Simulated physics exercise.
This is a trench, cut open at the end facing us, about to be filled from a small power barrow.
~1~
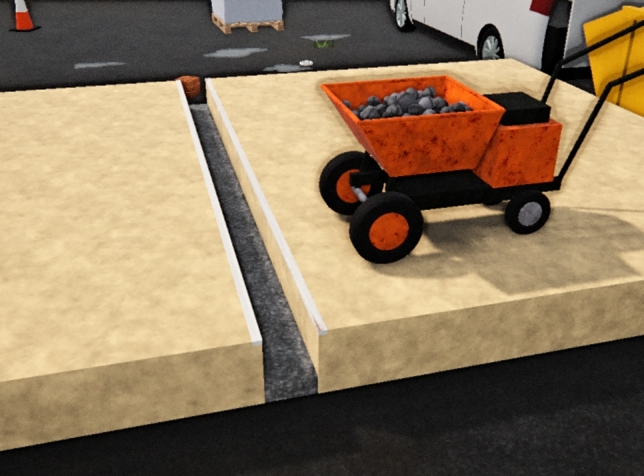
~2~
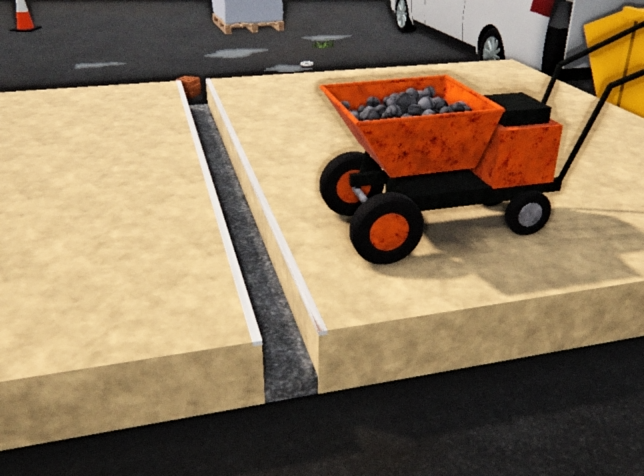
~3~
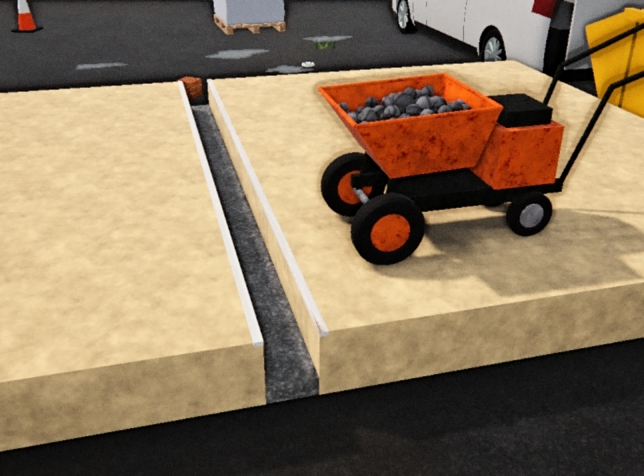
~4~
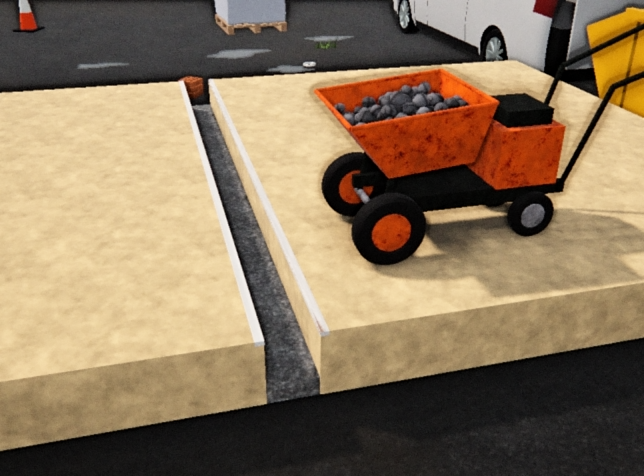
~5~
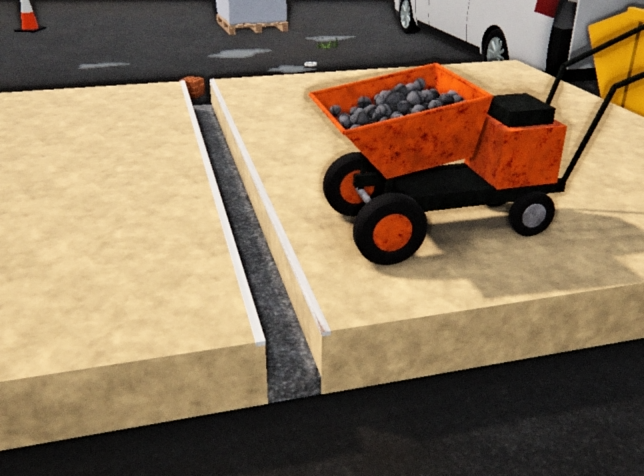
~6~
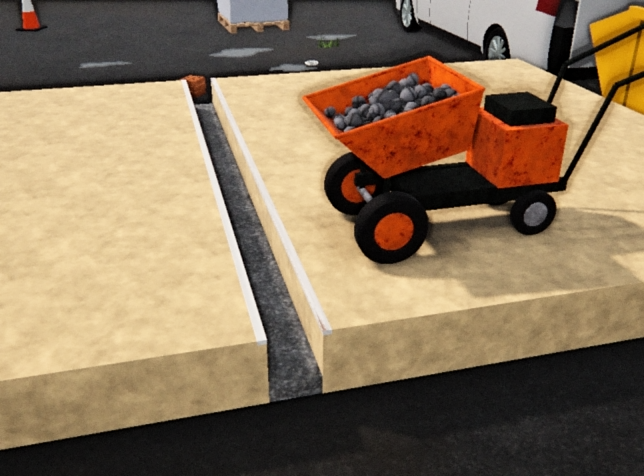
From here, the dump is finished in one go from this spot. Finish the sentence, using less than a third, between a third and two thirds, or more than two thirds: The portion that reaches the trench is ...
The portion that reaches the trench is between a third and two thirds.
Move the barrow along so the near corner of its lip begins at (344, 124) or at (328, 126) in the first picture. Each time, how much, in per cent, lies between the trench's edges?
First try: Some 30 %; second try: 0 %.
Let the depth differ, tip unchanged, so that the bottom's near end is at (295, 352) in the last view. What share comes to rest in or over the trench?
It comes out near 40 percent.
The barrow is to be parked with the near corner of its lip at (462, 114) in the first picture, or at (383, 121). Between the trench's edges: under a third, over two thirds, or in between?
Below one third, then more than two thirds.
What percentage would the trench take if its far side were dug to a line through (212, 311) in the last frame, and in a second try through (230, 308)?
First one: 100 per cent; second one: 90 per cent.
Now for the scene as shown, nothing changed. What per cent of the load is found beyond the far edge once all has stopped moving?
About 45 %.
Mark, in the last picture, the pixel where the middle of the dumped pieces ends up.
Near pixel (246, 267).
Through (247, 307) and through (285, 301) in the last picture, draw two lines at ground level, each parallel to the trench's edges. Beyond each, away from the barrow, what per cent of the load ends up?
About 40 percent, then about 80 percent.
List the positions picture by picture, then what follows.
In the first frame, lip of the skip (359, 123), level; top of the load (427, 105), round cobbles; first edge of the trench (308, 297); far edge (247, 306), the trench under half as wide as the skip, and about as deep as wide.
In the second frame, lip of the skip (358, 124), level; top of the load (426, 105).
In the third frame, lip of the skip (356, 127), tipped barely; top of the load (434, 114).
In the fourth frame, lip of the skip (351, 129), tipped barely; top of the load (430, 112).
In the fifth frame, lip of the skip (345, 133), tipped a little; top of the load (426, 109).
In the sixth frame, lip of the skip (337, 137), tipped a little; top of the load (419, 104); first edge of the trench (312, 297); far edge (251, 305).
Just after the last frame, skip tipped steeply; every one in the skip.
A moment on, skip tipped right over; the larger part in the skip; about a tenth in or heaped over the trench; about a tenth beyond it; just a few falling.
Further on, skip tipped right over; about a tenth in the skip; roughly half in or heaped over the trench; roughly a third beyond it.
When it is over, skip tipped right over; roughly half in or heaped over the trench; roughly half beyond it.
